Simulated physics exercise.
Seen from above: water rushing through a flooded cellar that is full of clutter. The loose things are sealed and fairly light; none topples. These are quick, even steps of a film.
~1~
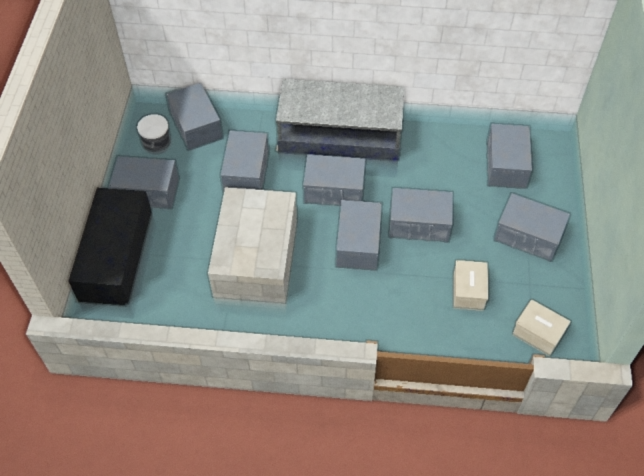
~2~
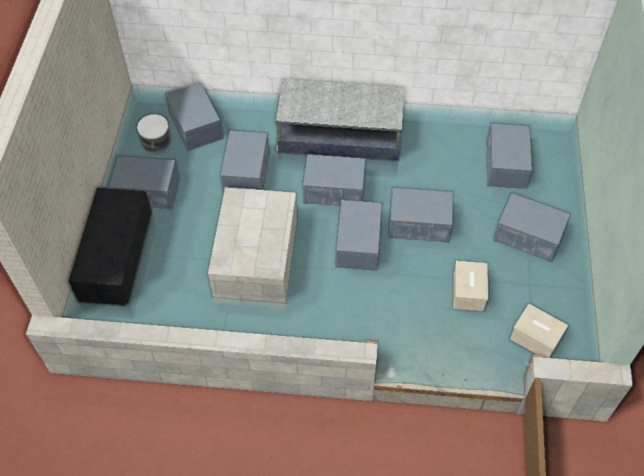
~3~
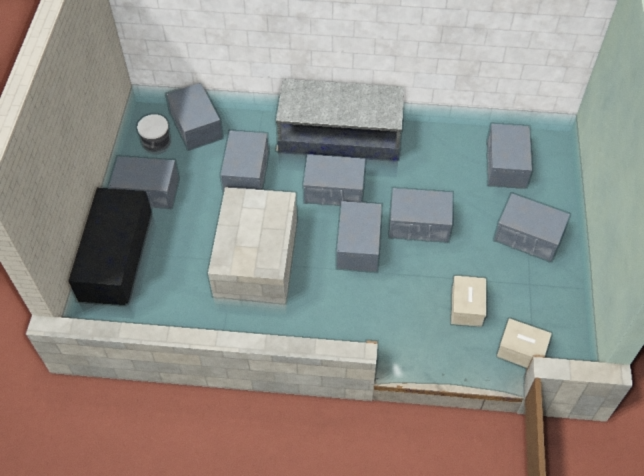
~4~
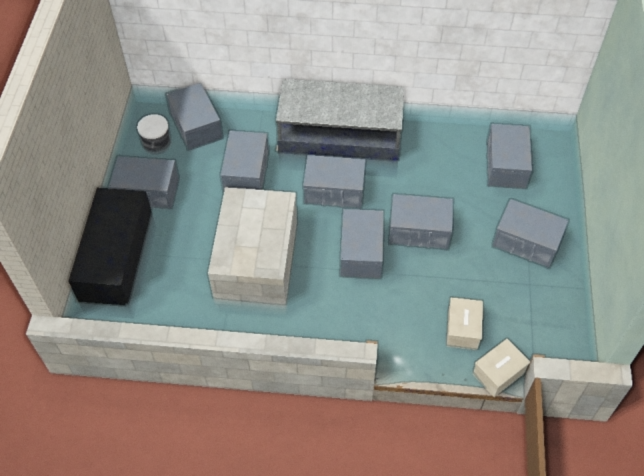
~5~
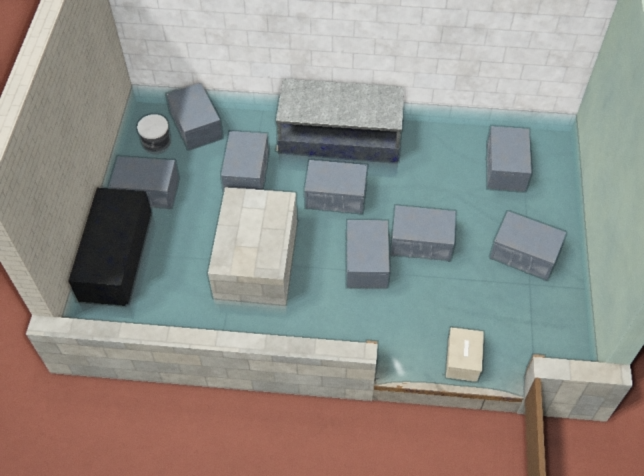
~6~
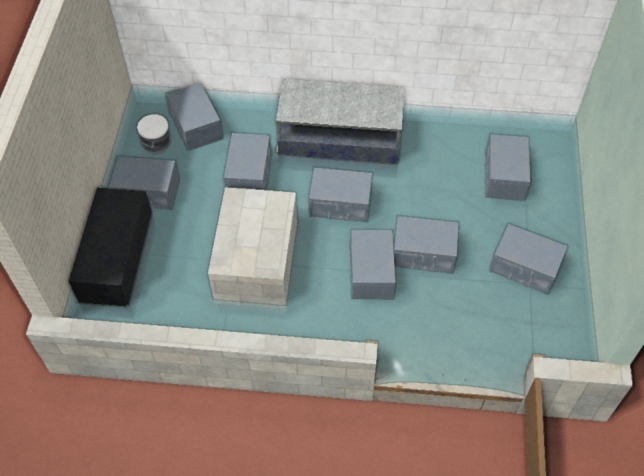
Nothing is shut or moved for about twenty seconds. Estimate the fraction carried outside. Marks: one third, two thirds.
That comes to two thirds or more.
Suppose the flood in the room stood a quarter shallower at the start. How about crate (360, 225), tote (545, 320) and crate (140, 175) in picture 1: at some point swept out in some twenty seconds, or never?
In turn: Gone, gone, kept in.
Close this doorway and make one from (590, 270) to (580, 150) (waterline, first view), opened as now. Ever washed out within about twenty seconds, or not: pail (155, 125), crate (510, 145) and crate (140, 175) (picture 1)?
In turn: No, yes, still in.
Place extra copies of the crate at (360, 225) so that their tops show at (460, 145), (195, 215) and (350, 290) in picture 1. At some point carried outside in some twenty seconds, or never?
In turn: Out, stays, yes.
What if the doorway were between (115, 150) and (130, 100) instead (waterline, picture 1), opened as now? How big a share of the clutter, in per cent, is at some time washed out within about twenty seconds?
Some 50 per cent.
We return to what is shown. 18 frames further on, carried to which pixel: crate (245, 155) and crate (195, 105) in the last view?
Near (421, 311) and (241, 152).
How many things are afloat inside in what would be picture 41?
The number is 3.
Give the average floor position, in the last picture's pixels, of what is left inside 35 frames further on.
Around (284, 226).
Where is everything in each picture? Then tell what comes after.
In the first frame, a crate at (535, 218), afloat; a crate at (360, 226) floats; 0 of 11 have shifted.
In the second frame, a crate at (535, 218), afloat; a crate at (360, 226), afloat; 0 of 11 have shifted.
In the third frame, a crate at (535, 219) floats; a crate at (360, 227), afloat; 2 of 11 have shifted.
In the fourth frame, a crate at (533, 224) floats, close to its start; a crate at (363, 235) floats, close to its start; 5 of 11 have shifted.
In the fifth frame, a crate at (531, 237) floats, close to its start; a crate at (368, 245), afloat, close to its start; 6 of 11 have shifted.
In the sixth frame, a crate at (531, 250) floats, a stride from its start; a crate at (373, 256) floats, a stride from its start; 7 of 11 have shifted.
A moment on, 2 of 11 are out; 9 afloat.
Next, 6 of 11 are out; 5 afloat.
Later, 8 of 11 are out; 3 afloat.
In the end, 9 of 11 are out; 2 afloat.
